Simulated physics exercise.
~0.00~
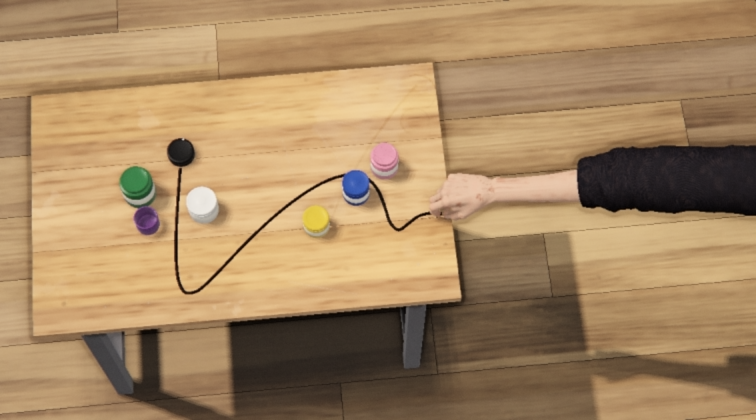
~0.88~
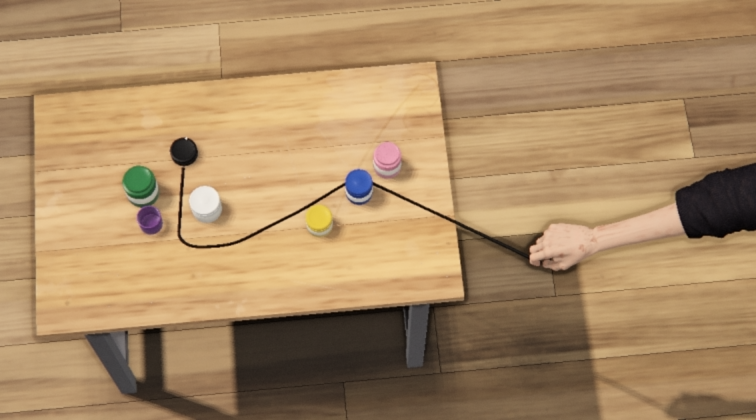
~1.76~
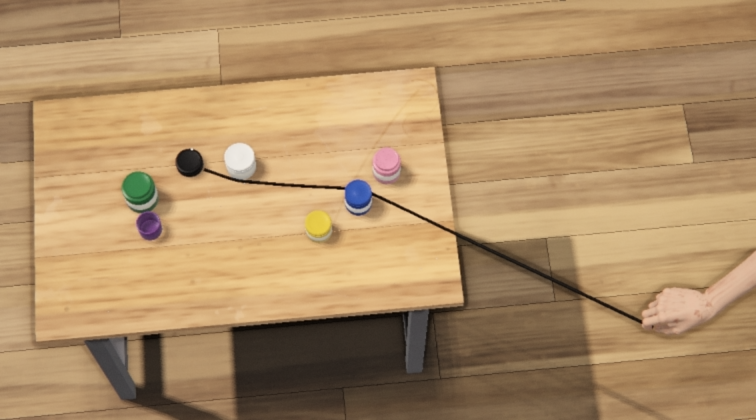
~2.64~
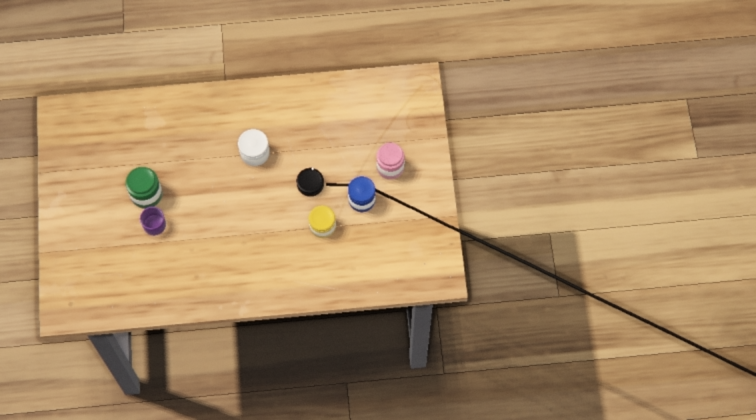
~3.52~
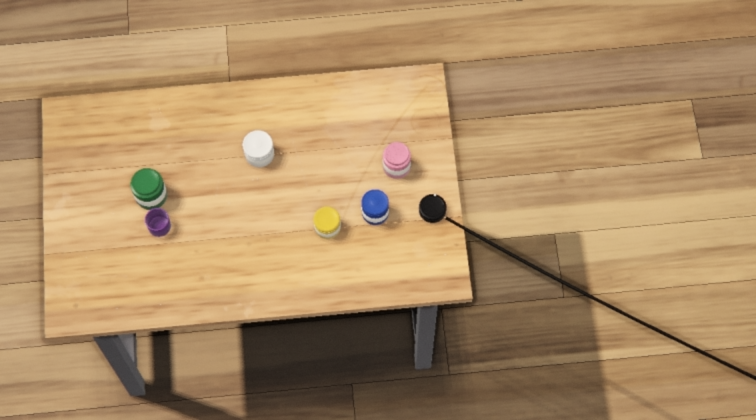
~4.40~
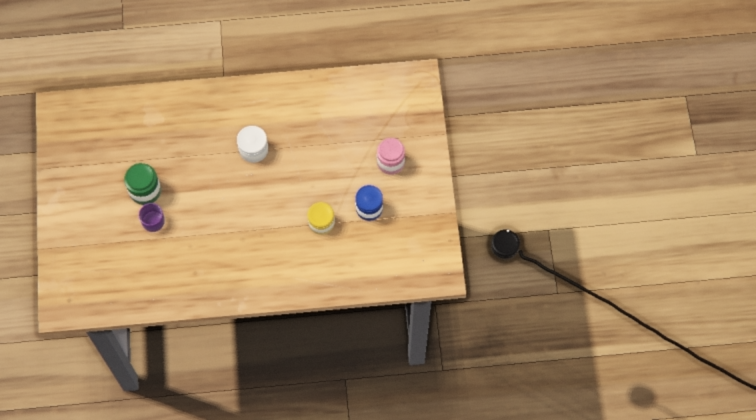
A black cord winds across a light wooden table, seen from above on a plank floor, joining a round black pad at the upper left to a hand at the right edge. A green jar and purple mug stand at left, a white tin beside the cord, and yellow, blue and pink containers toward the right. The hand draws the cord rightward until it tightens, sweeping the white tin up and right. The pad then slides across, nudging the blue tin slightly as it passes. Finally it leaves the right edge and hangs beyond the table, everything else still upright.
